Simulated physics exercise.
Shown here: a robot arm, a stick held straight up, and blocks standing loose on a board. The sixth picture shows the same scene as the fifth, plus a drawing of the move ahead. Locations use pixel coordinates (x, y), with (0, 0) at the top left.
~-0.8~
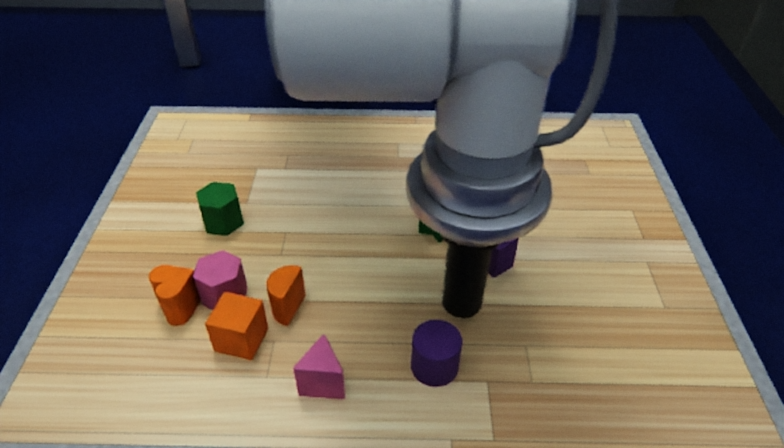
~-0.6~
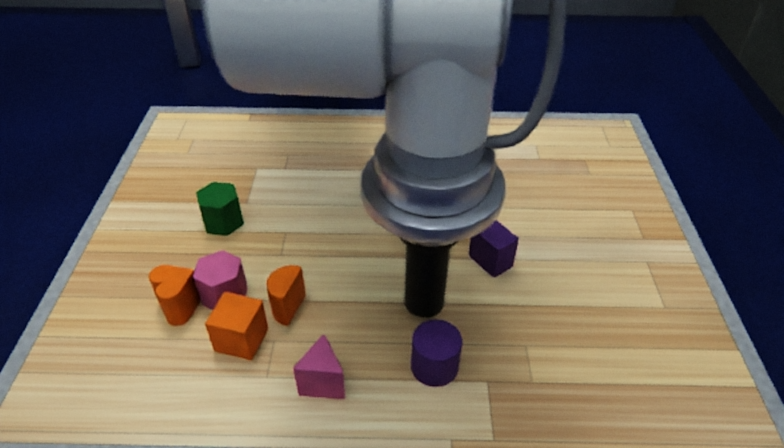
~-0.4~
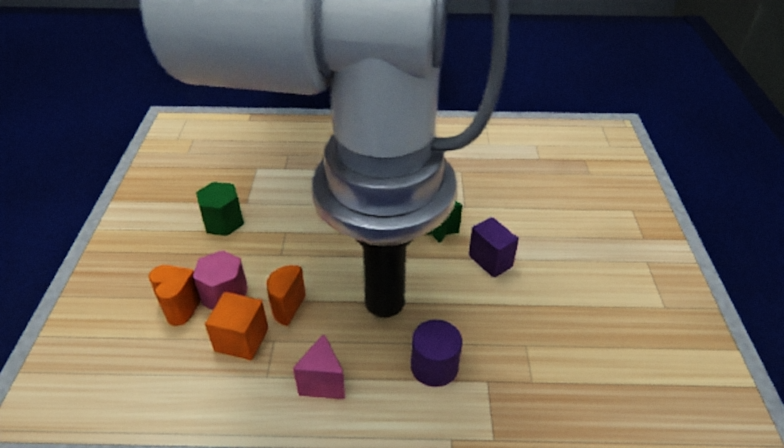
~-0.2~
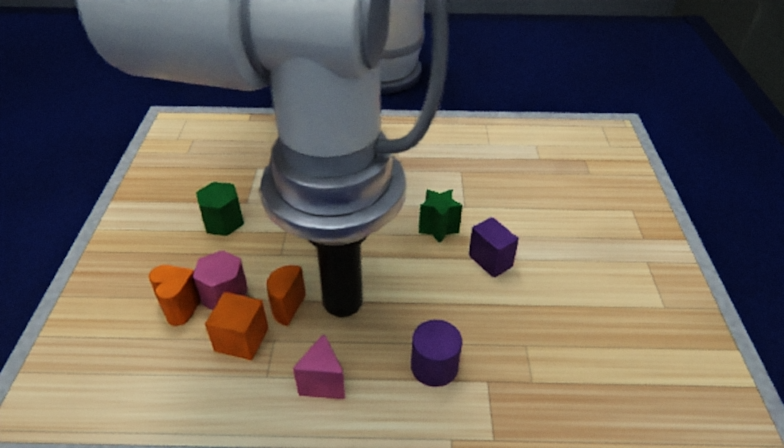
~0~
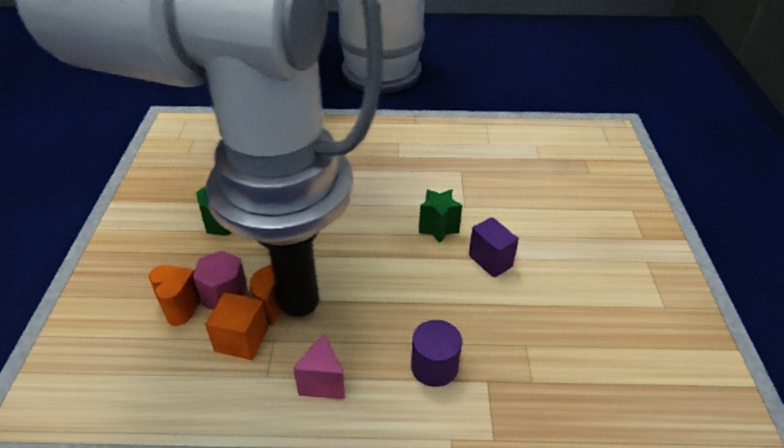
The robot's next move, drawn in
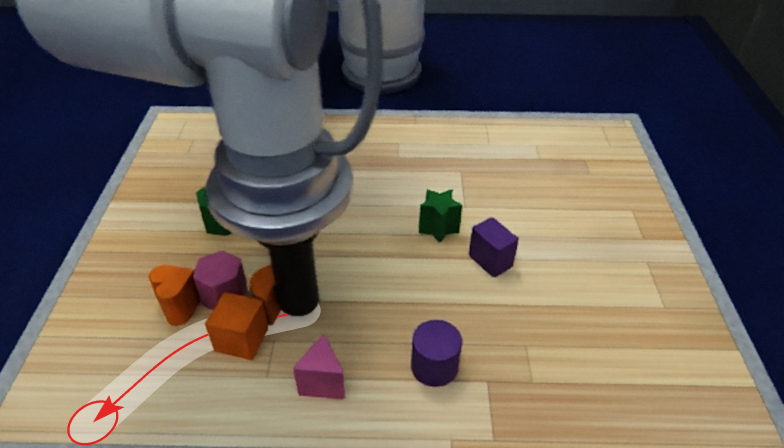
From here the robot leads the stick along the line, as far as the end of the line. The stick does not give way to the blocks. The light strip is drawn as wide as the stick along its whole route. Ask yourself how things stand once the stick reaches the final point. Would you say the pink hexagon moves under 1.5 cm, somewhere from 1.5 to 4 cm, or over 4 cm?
It shifts by 1.5 to 4 cm.
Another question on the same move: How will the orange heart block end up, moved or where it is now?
Here's my answer: The orange heart block gets displaced.
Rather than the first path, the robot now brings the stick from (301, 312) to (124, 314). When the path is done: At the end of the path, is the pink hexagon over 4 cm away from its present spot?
It seems so.
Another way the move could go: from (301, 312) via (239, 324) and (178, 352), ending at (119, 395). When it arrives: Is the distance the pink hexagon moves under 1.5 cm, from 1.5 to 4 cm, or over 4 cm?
Between 1.5 and 4 cm.
Path on the board, from (301, 312) via (229, 328) and (159, 364), ending at (93, 422).
On the path given first. One third of the way, stick at (226, 317); orange heart block at (158, 277), turned 40° anticlockwise; pink hexagon at (197, 255); orange square block at (189, 337), turned 45° anticlockwise; orange half-round block at (217, 276), turned 55° clockwise.
Two thirds of the way, stick at (154, 354); orange heart block at (158, 277), turned 40° anticlockwise; pink hexagon at (197, 255); orange square block at (157, 372); orange half-round block at (217, 276), turned 55° clockwise.
At the end, stick at (86, 413); orange heart block at (158, 277), turned 40° anticlockwise; pink hexagon at (197, 255); orange square block at (155, 379), turned 160° anticlockwise; orange half-round block at (217, 276), turned 55° clockwise.
